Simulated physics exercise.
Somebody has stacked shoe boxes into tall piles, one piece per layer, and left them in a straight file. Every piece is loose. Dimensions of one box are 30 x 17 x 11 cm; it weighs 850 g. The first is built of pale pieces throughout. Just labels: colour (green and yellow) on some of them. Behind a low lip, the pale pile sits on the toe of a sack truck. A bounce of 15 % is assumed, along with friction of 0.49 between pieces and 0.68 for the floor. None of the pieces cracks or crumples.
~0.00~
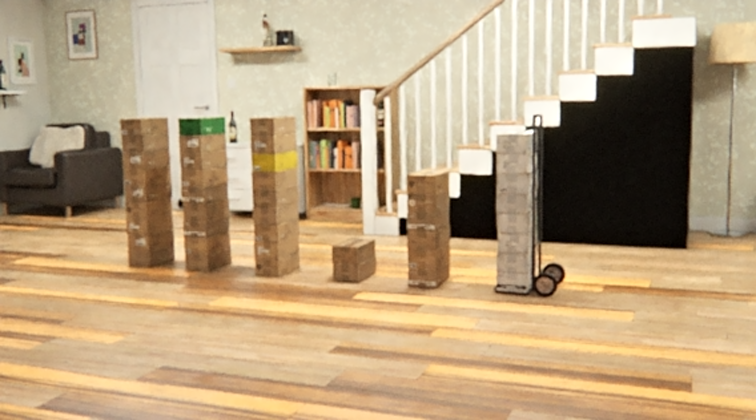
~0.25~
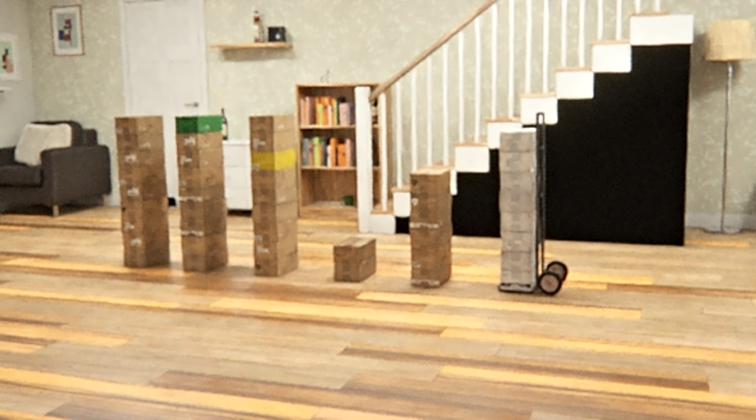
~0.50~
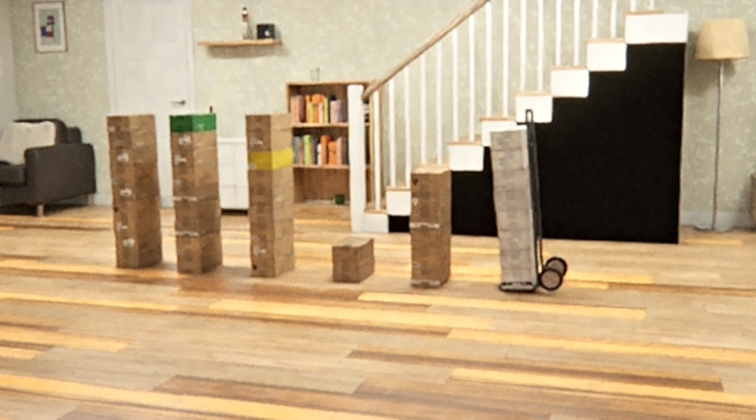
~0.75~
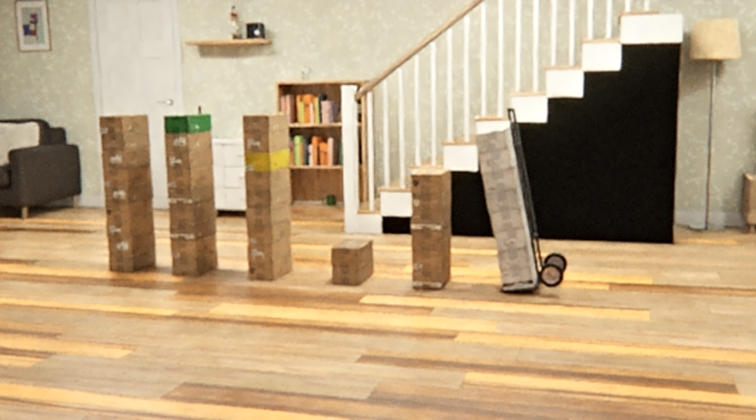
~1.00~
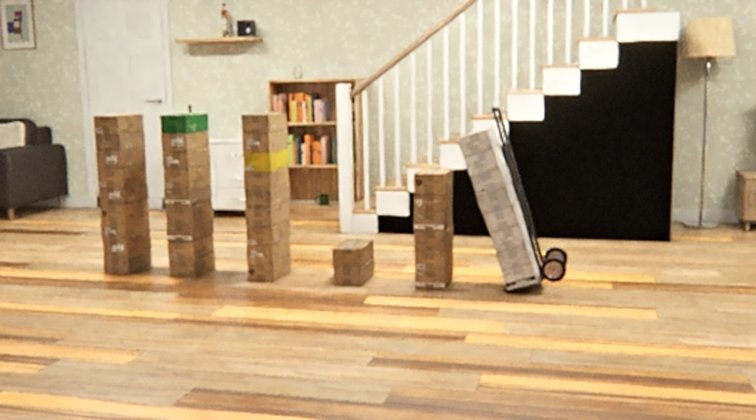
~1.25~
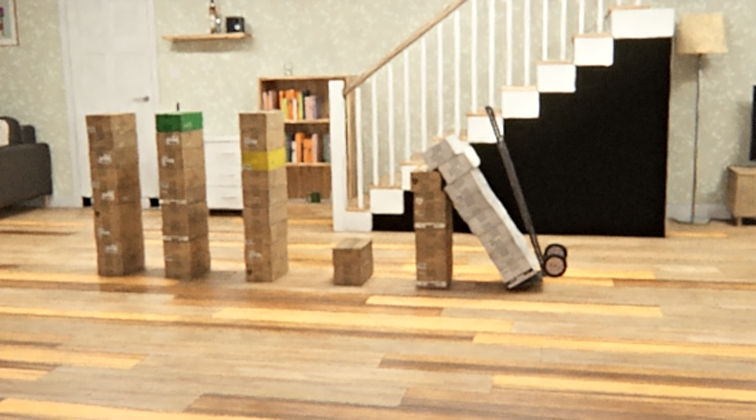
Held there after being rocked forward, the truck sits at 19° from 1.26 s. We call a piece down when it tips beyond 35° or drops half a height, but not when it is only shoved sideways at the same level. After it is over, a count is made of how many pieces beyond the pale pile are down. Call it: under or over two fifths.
Under.
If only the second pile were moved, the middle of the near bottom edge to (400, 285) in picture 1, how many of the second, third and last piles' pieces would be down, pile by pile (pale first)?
Pile tally - second: 4, third: 0, last: 0.
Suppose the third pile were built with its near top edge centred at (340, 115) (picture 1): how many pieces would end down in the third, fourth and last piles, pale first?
Pile by pile that makes third 8, fourth 9, last 9.
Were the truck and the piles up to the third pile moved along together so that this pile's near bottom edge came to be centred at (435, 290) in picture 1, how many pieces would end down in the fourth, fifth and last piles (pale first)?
Fourth 0, fifth 0, last 0.
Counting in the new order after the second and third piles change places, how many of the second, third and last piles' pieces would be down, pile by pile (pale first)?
After the swap, the second pile would have 0 down, the third 0 and the last 0.
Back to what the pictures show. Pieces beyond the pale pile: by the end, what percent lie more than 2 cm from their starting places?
Answer: 20 %.
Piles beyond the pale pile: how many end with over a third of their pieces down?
Summing them, I get 1 in all.
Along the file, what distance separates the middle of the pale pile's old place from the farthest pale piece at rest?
Distance along: Near 105 cm.
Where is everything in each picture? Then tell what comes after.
In the first picture (each place is the centre of the face we see best; the camera moves round a little), truck frame (534, 152) 0° forward; green box (214, 126); yellow box (263, 163); the others all in place.
The second picture shows truck frame (537, 150) 0° forward; yellow box (263, 161).
The third picture shows truck frame (529, 147) 4° forward, top of the pale pile leaning 4°; yellow box (260, 161); the others all in place.
The fourth picture shows truck frame (515, 146) 11° forward, top of the pale pile leaning 11°; yellow box (257, 162); the others all in place.
The fifth picture shows truck frame (504, 144) 16° forward, top of the pale pile leaning 18°; yellow box (257, 162); the others all in place.
The sixth picture shows truck frame (499, 142) 19° forward, top of the pale pile leaning 32°; yellow box (254, 161); green box (193, 121); one has shifted.
By 1.50 s, 8 of the pale pile down; none of the 35 other boxes down, 6 disturbed.
By 1.78 s, 8 of the pale pile down; 6 of the 35 other boxes down.
When it is over (2.7 s), 8 of the pale pile down; 6 of the 35 other boxes down; yellow box unmoved; green box unmoved. That is 17 per cent. In pixels of the last frame, middles, yellow box near (263, 158), green box near (180, 122).
